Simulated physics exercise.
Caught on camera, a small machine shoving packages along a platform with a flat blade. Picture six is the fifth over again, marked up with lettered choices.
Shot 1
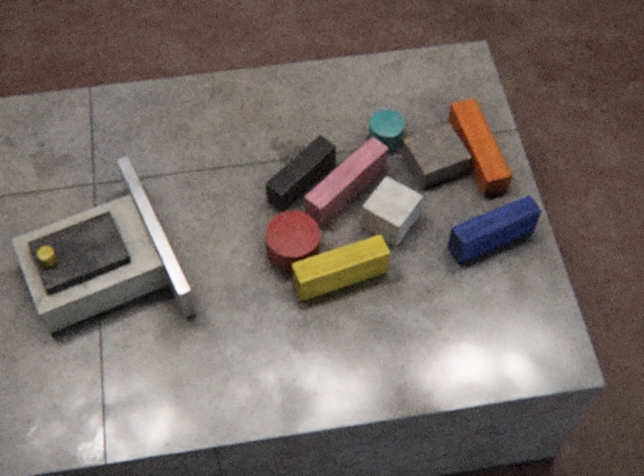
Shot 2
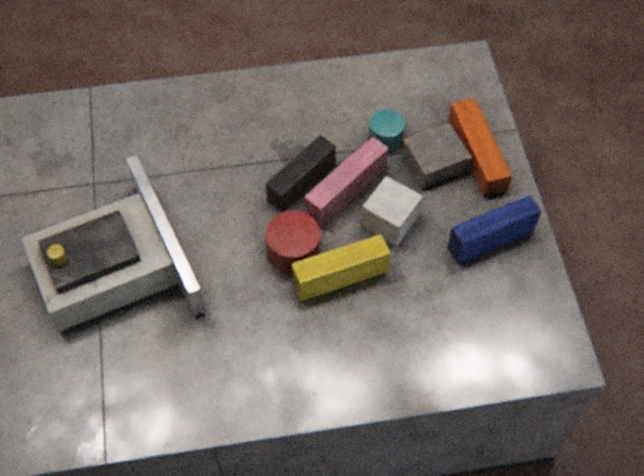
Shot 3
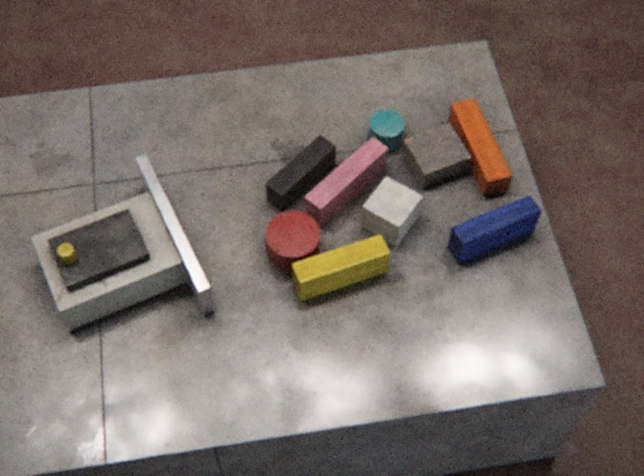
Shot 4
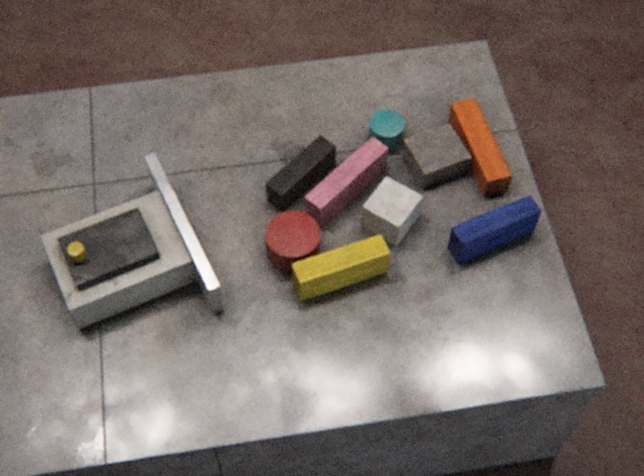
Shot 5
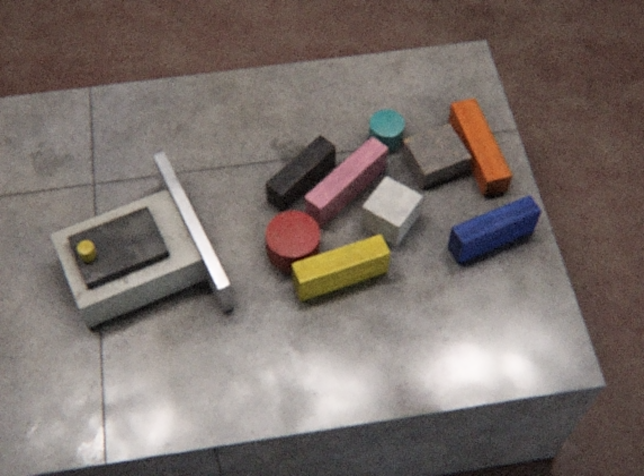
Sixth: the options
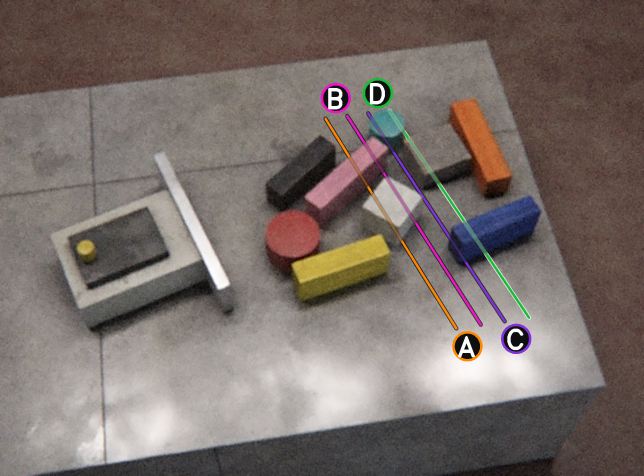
A small pale machine with a flat upright blade, a dark top panel and a yellow knob sits at the left of a grey stone-like platform above a brown floor, seen from above at an angle. To its right lie black, pink, yellow, blue and orange bars, red and turquoise canisters, and white and grey blocks. The machine creeps slightly rightward, blade first, touching nothing, while the objects and camera stay still.
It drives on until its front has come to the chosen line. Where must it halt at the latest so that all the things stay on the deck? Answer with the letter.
Up to line A.
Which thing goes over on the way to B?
The blue stick goes over.
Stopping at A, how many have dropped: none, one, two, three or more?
In all, none.
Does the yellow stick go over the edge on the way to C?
No.
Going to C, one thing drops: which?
It is the blue stick.
On the marked copy, A at (387, 216); B at (410, 213); C at (432, 210); D at (455, 207).
Following A. Soon after the start, robot (199, 233); yellow stick (346, 266); red canister (307, 238).
Later, robot (271, 223); blue stick (499, 228); turquoise canister (389, 118).
In the end, robot (324, 216); blue stick (548, 218); white crate (456, 193); nothing has fallen.
As for the rest, B drops the blue stick; C drops the blue stick; D drops the orange stick and blue stick.
